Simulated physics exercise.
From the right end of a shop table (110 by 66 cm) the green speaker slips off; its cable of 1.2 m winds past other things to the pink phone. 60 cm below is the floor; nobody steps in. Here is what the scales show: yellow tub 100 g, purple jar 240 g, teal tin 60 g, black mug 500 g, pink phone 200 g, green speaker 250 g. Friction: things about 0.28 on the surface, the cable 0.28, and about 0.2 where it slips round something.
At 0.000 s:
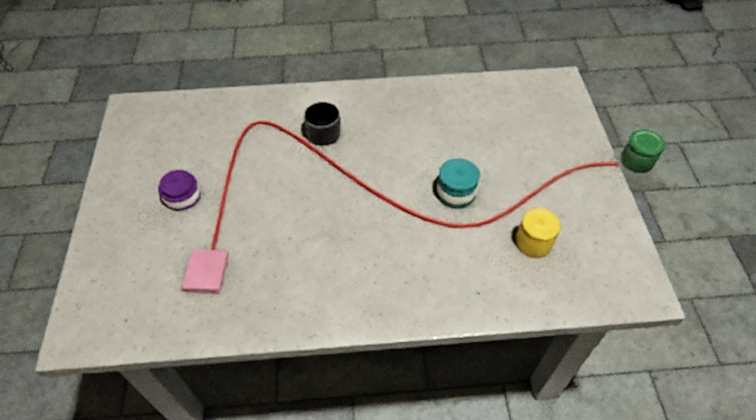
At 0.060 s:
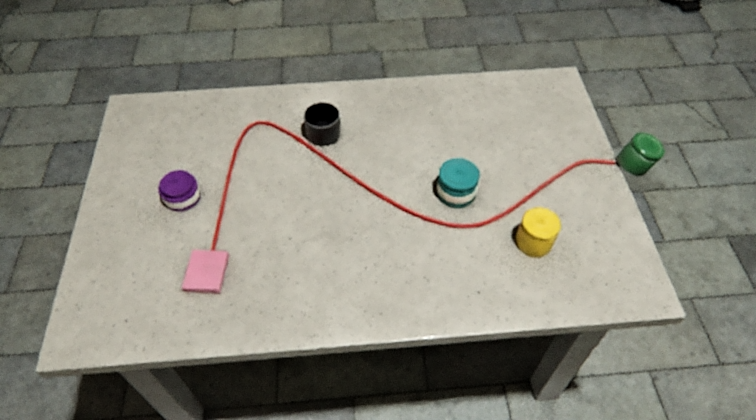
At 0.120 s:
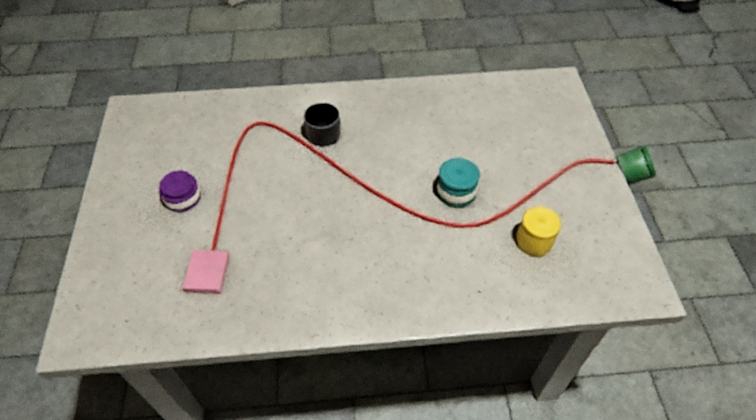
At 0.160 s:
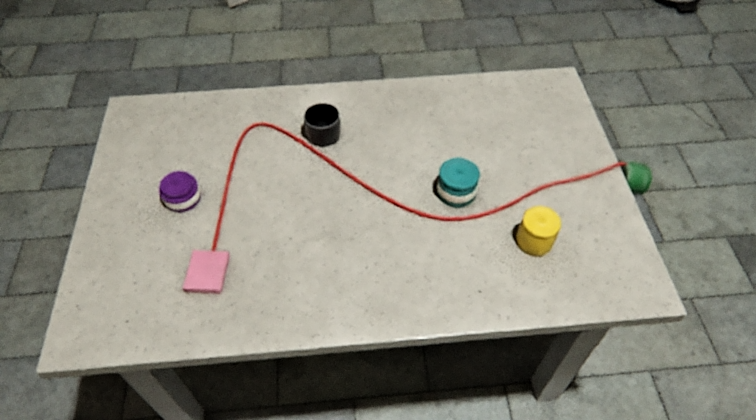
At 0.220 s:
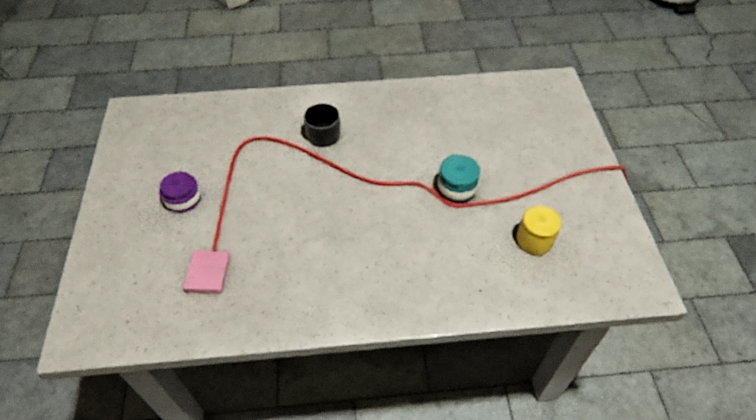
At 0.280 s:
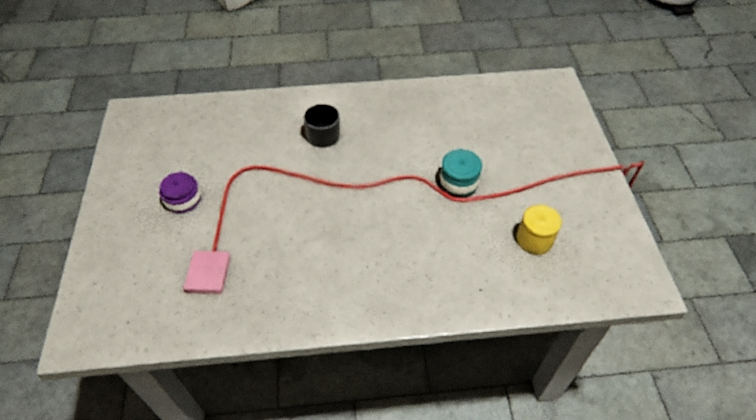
A green speaker drops off the table's right end, pulling the red cable straighter.
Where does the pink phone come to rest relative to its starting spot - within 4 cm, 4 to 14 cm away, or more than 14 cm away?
It comes to rest more than 14 cm away.
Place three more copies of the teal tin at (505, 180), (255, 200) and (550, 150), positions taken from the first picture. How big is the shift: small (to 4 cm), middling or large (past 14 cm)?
Slight, big, slight.
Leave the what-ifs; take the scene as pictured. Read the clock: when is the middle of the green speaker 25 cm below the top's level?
Close to 0.30 s.
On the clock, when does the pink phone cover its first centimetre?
The pink phone gets there at 0.40 seconds.
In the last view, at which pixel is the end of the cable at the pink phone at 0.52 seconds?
It's at around pixel (285, 279).
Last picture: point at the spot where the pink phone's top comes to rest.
Around (479, 229).
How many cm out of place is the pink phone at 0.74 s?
I'd put the pink phone at some 40 cm.
After 0.5 s, the cable's tail end at (285, 279); pink phone 16 cm off its start, green speaker over the edge, teal tin 3 cm off its start.
After 0.7 s, the cable's tail end at (430, 225); pink phone 39 cm off its start, green speaker over the edge, teal tin 3 cm off its start.
After 1.0 s, the cable's tail end at (497, 232); pink phone 50 cm off its start at (475, 229), green speaker over the edge, teal tin 3 cm off its start at (464, 160).
After 1.2 s, the cable's tail end at (501, 232); pink phone 51 cm off its start, green speaker over the edge, teal tin 3 cm off its start.
After 2.4 s, the cable's tail end at (501, 232); pink phone 51 cm off its start at (479, 229), green speaker over the edge, teal tin 3 cm off its start at (464, 160).
